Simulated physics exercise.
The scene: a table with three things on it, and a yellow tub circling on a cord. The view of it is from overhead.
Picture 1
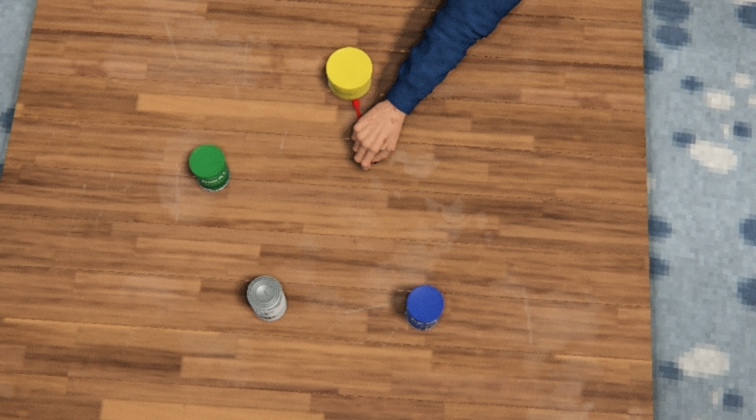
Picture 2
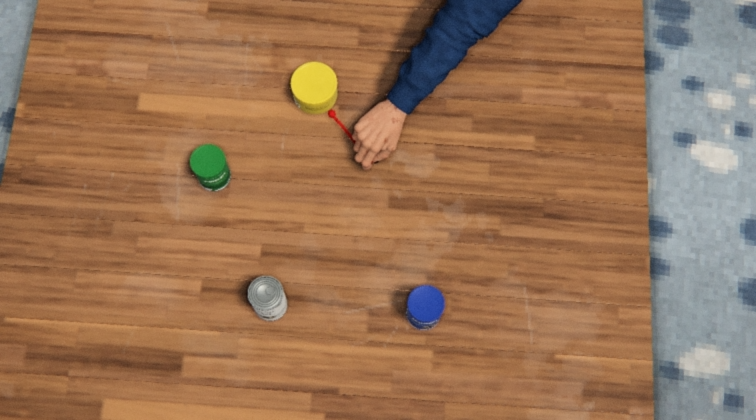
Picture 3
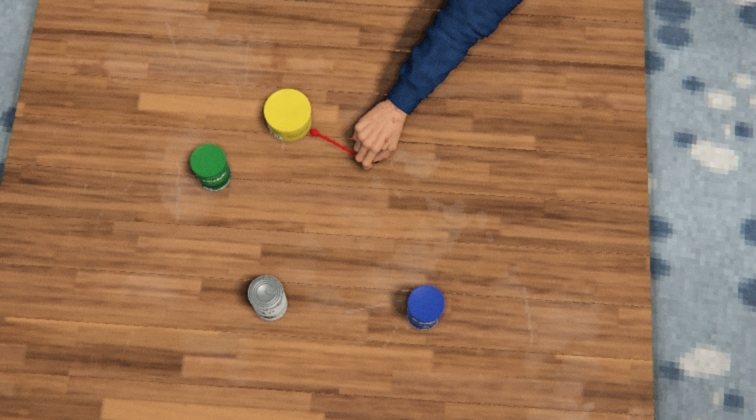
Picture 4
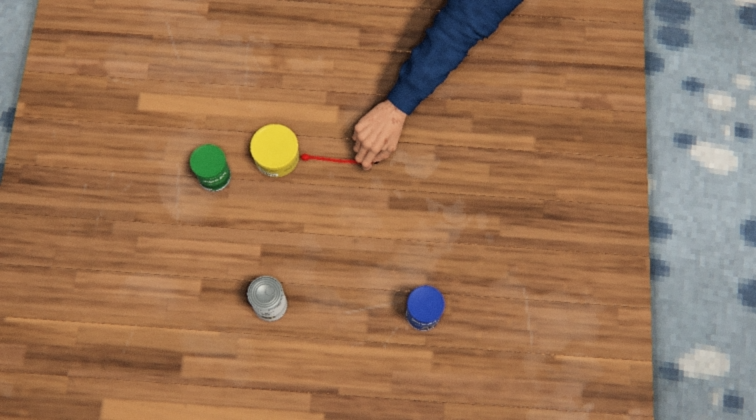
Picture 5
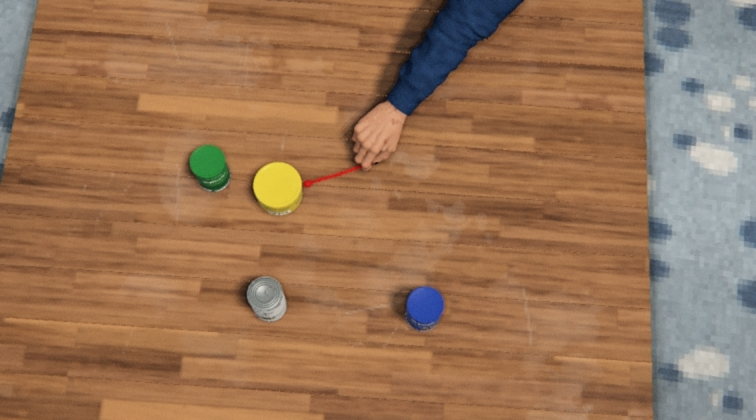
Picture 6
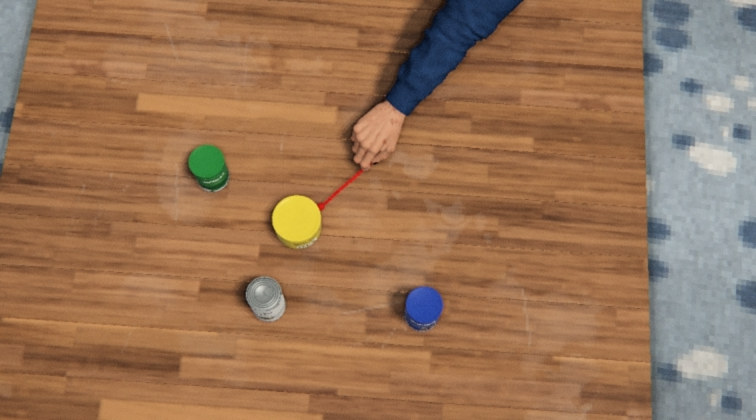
At the start, a yellow tub sits at the top of a wooden table, tied by a red cord to a still hand, with green, white and blue tins standing around. The tub circles anticlockwise, swinging left and down past the green tin, then curves lower, nearing the white tin.
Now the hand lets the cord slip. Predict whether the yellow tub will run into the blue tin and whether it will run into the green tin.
I predict that the blue tin gets run into, the green tin is left alone.
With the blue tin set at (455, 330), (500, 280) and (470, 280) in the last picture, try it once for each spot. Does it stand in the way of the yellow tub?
Hit, then not hit, then not hit.
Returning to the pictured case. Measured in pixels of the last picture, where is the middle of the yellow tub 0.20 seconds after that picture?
It is at roughly (390, 298).
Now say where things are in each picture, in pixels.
Yellow tub (349, 68); blue tin (426, 303); green tin (207, 161); white tin (265, 293), in the first picture.
Yellow tub (314, 82), in the second picture.
Yellow tub (287, 110), in the third picture.
Yellow tub (274, 146), in the fourth picture.
Yellow tub (277, 184), in the fifth picture.
Yellow tub (297, 218); blue tin (425, 304); green tin (206, 161); white tin (264, 294); going round anticlockwise, in the sixth picture.
Then, 0.08 s later than the last view, tub near (359, 271).
Then, 0.20 s later than the last view, tub near (391, 298); blue tin pushed aside.
Finally, tub near (390, 298); blue tin pushed aside. The blue tin is struck and the green tin remains clear.
